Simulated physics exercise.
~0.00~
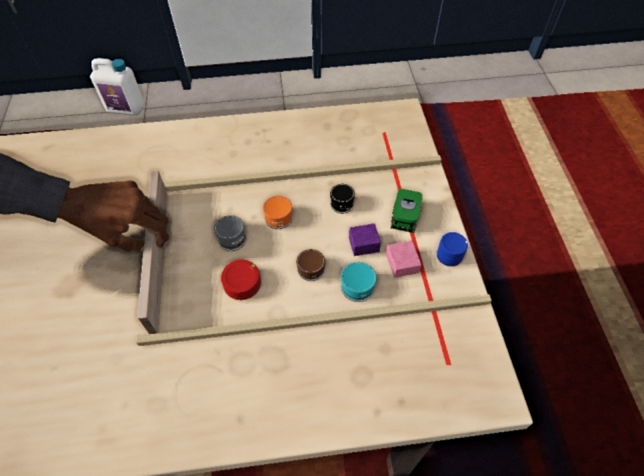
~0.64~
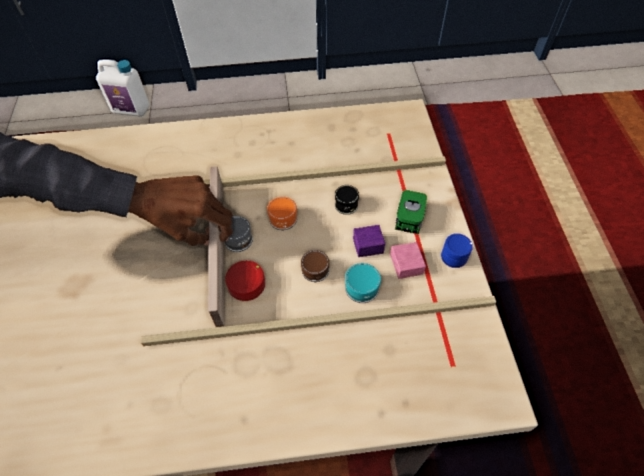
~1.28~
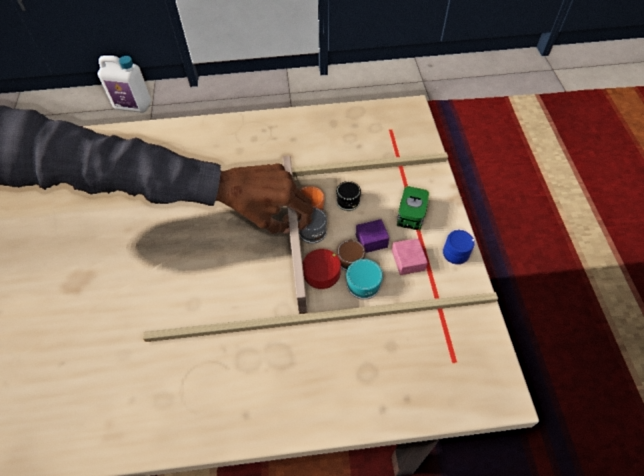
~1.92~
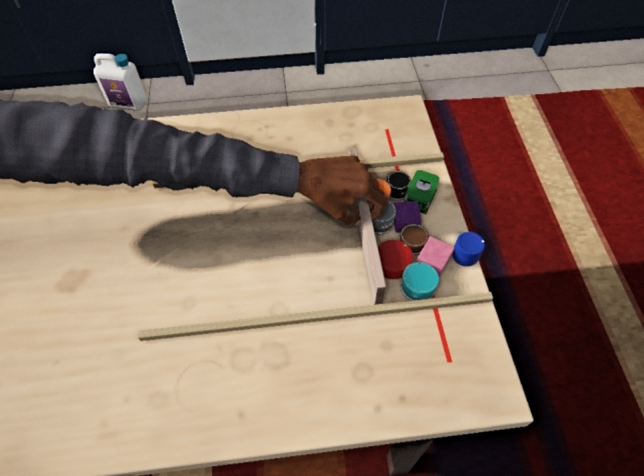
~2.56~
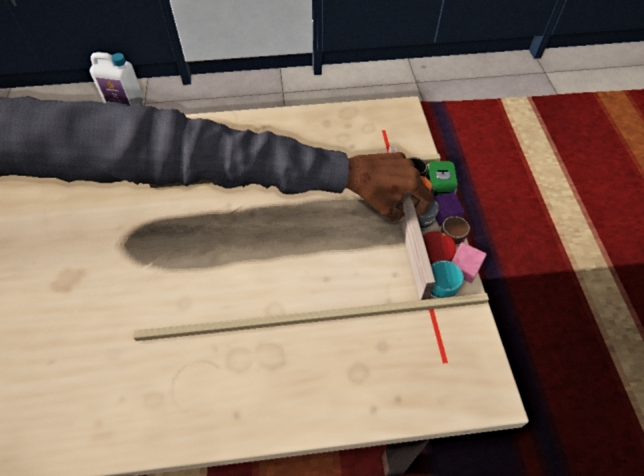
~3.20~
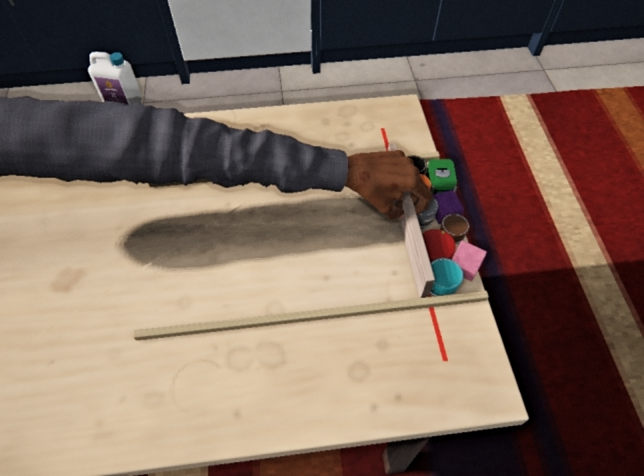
A hand slides a board rightward, bunching small colourful objects at the table's edge as the blue one drops off.
